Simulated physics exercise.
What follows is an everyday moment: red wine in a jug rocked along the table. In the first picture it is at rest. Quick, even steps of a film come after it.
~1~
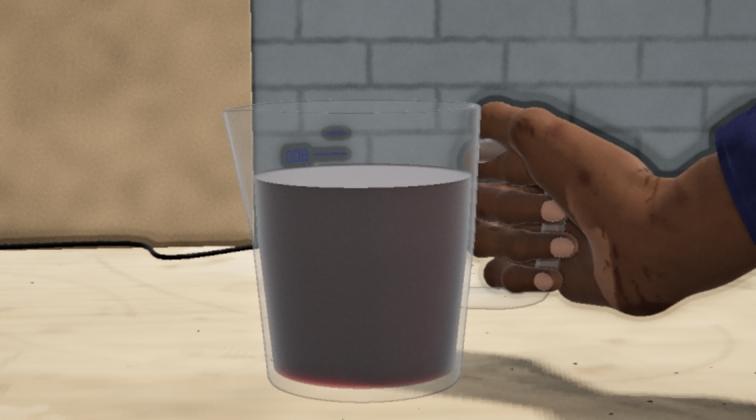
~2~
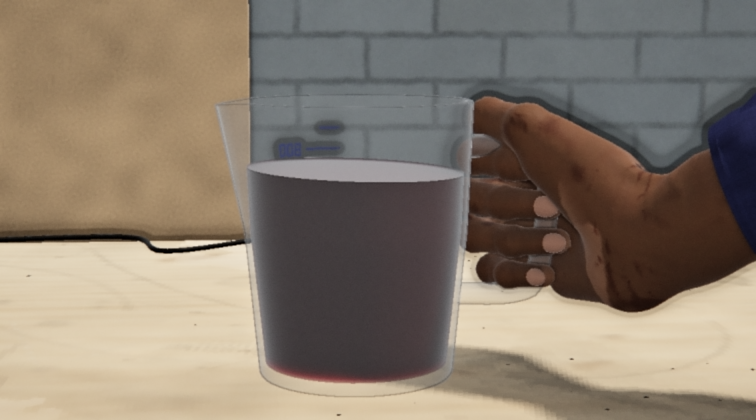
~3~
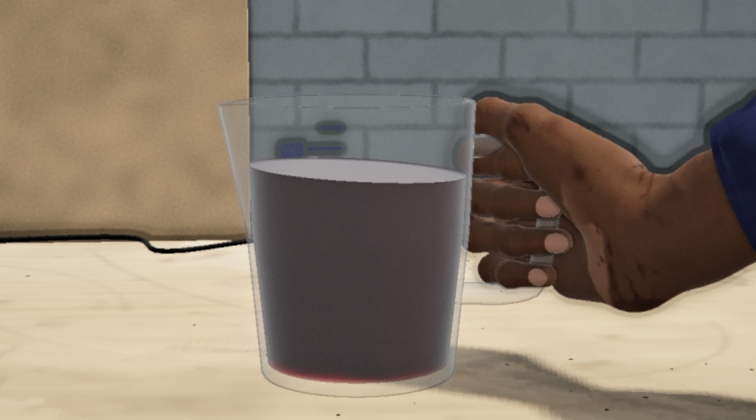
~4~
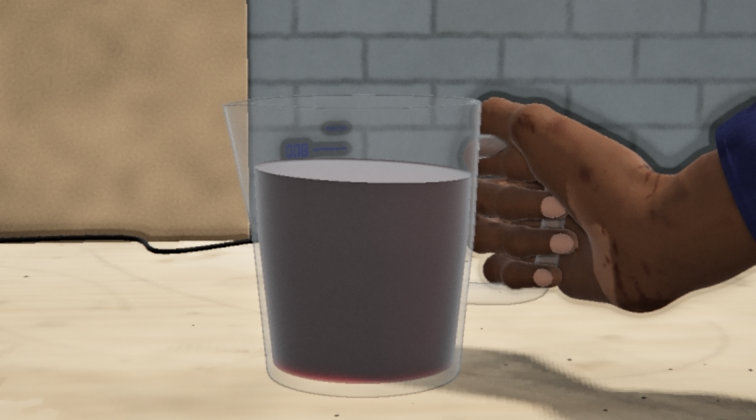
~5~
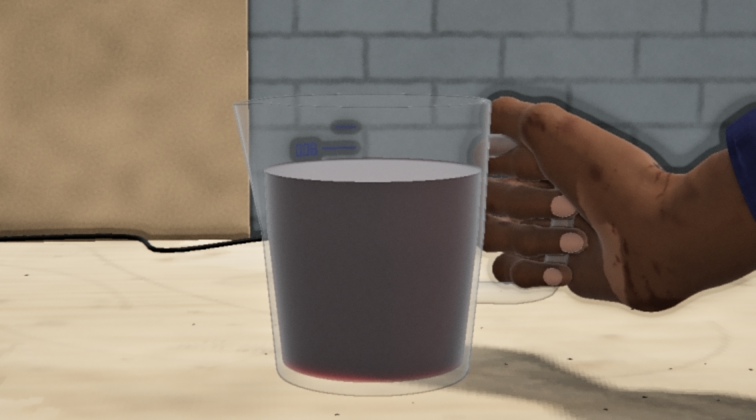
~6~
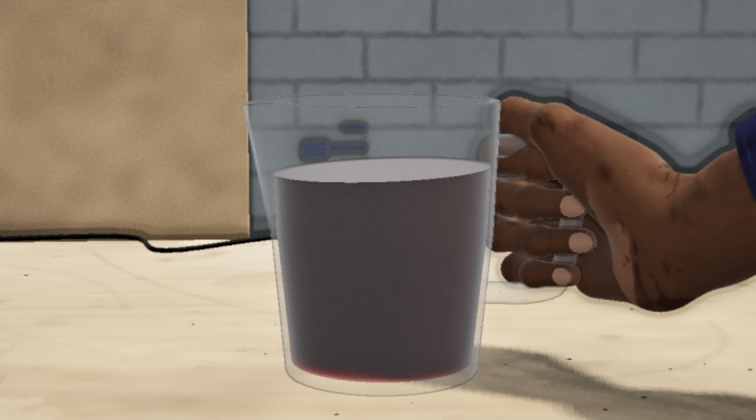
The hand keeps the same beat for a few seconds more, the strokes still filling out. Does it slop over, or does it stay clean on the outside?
It stays clean outside.
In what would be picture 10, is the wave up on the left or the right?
Answer: On the right half.
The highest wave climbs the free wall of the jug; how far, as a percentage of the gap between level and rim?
Roughly 20 %.
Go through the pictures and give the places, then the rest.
In the first picture, jug (363, 236) about three quarters full; at rest.
In the second picture, jug about three quarters full, surface at (356, 171); surface about level.
In the third picture, jug (358, 231) about three quarters full; surface a little higher on the left.
In the fourth picture, jug about three quarters full, surface at (362, 171); surface about level.
In the fifth picture, jug (373, 230) about three quarters full; surface about level.
In the sixth picture, jug about three quarters full, surface at (383, 170); surface about level.
A moment on, the highest wave so far stays far below the rim.
When it is over, the highest wave so far stays far below the rim; nothing has left it.
